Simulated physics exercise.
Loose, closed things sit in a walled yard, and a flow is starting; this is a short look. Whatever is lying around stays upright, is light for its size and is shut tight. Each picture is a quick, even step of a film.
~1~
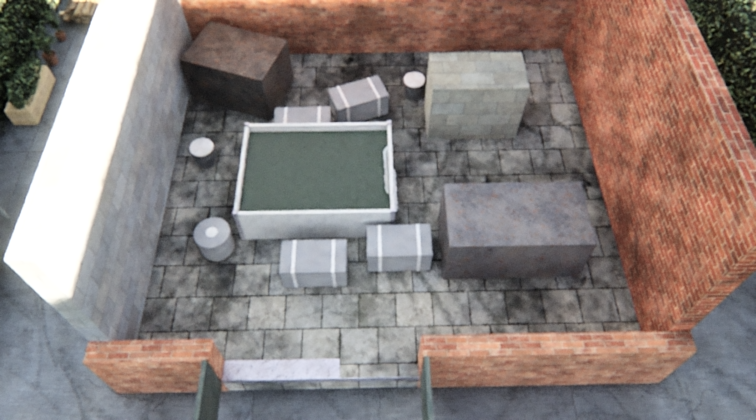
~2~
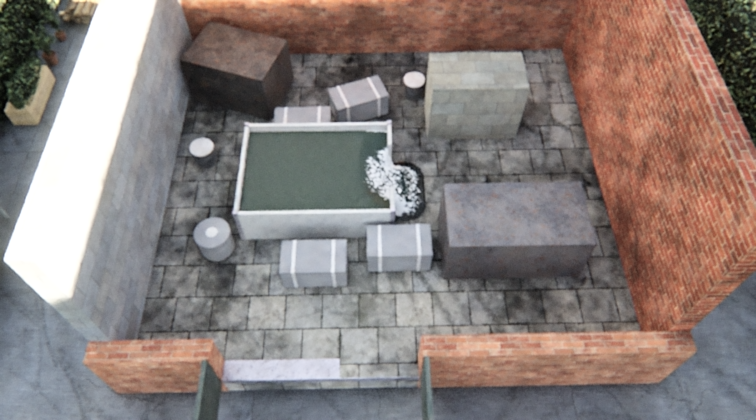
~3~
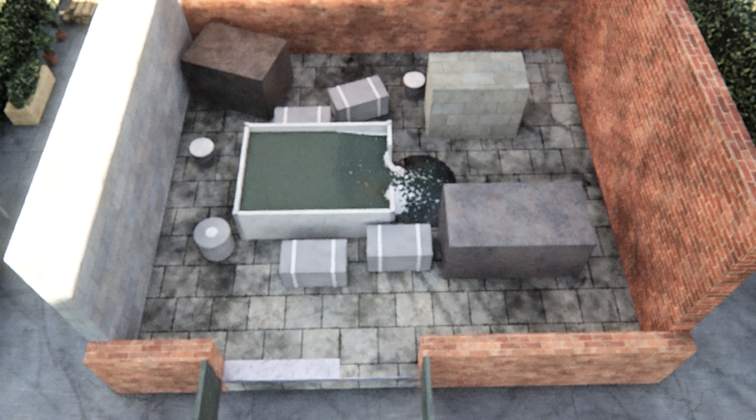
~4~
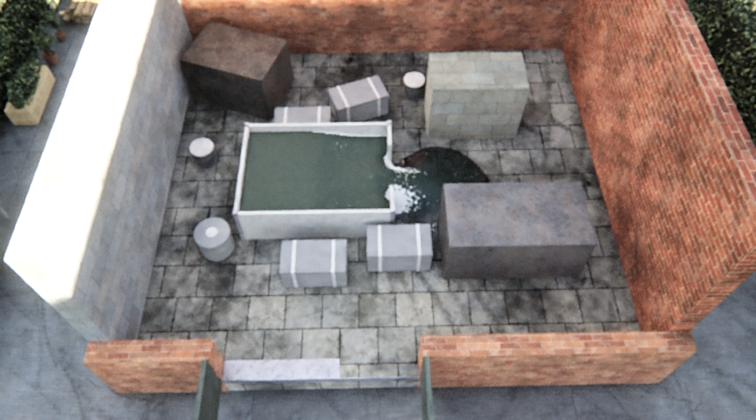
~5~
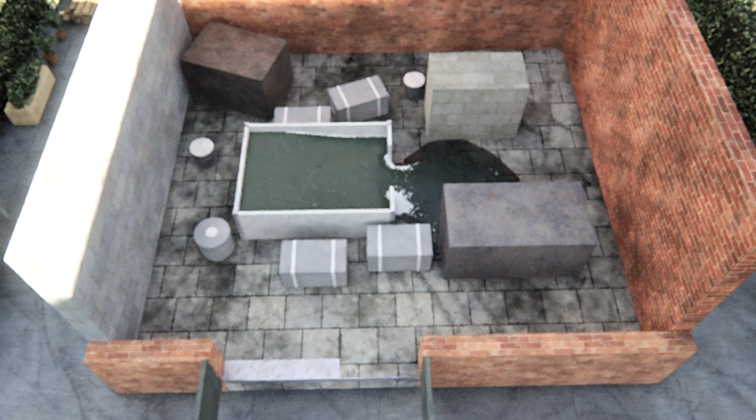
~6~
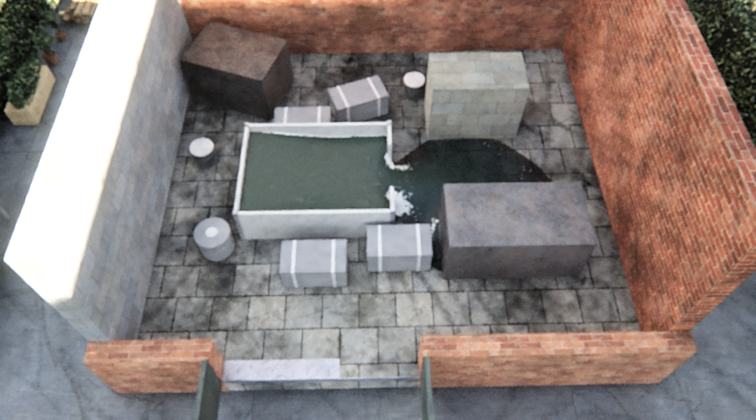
Dark green water bursts in white foam through the right side of a pale, raised tank in a brick-walled yard. It spreads rightward across the paving as a dark pool, reaching behind and around the large grey block, while the level in the tank lowers slightly and the surrounding boxes stay still.
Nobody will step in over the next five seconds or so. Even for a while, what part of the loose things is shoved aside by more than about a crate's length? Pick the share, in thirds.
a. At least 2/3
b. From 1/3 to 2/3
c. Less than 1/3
(c) Less than 1/3.
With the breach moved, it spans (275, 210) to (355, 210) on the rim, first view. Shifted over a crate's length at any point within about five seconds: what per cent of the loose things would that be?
About 10 per cent.
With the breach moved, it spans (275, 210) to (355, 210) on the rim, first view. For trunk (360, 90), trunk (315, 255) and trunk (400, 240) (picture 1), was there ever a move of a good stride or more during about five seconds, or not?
Each in turn, never travels that far, ends up that far off, never travels that far.
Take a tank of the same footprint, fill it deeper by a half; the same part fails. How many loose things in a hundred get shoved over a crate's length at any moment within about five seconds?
I get 10 percent.
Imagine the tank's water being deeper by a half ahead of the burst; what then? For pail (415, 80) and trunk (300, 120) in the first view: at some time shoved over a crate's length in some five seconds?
Lab note, in order: Reached that mark / stayed below that mark.
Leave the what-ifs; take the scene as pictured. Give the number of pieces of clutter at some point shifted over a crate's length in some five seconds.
0 of them.
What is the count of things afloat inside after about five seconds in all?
The answer is 0.
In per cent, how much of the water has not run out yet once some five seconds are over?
Near 98 per cent.
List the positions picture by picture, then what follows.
A trunk at (314, 256), on the bottom; a trunk at (358, 92), on the bottom; 0 of 7 have shifted, in the first picture.
A trunk at (314, 256), on the bottom; a trunk at (358, 92), on the bottom; 0 of 7 have shifted, in the second picture.
A trunk at (314, 256), on the bottom; a trunk at (358, 92) rests on the ground; 0 of 7 have shifted, in the third picture.
A trunk at (314, 256), on the bottom; a trunk at (358, 92) rests on the ground; 0 of 7 have shifted, in the fourth picture.
A trunk at (314, 256), on the bottom; a trunk at (358, 92) rests on the ground; 0 of 7 have shifted, in the fifth picture.
A trunk at (314, 256), on the bottom; a trunk at (358, 92) rests on the ground; 0 of 7 have shifted, in the sixth picture.
A moment on, 0 of 7 are well off their spots; 0 afloat.
Next, 0 of 7 are well off their spots; 0 afloat.
Later, 0 of 7 are well off their spots; 0 afloat.
In the end, 0 of 7 are well off their spots, and 0 have been at some point; 0 afloat.
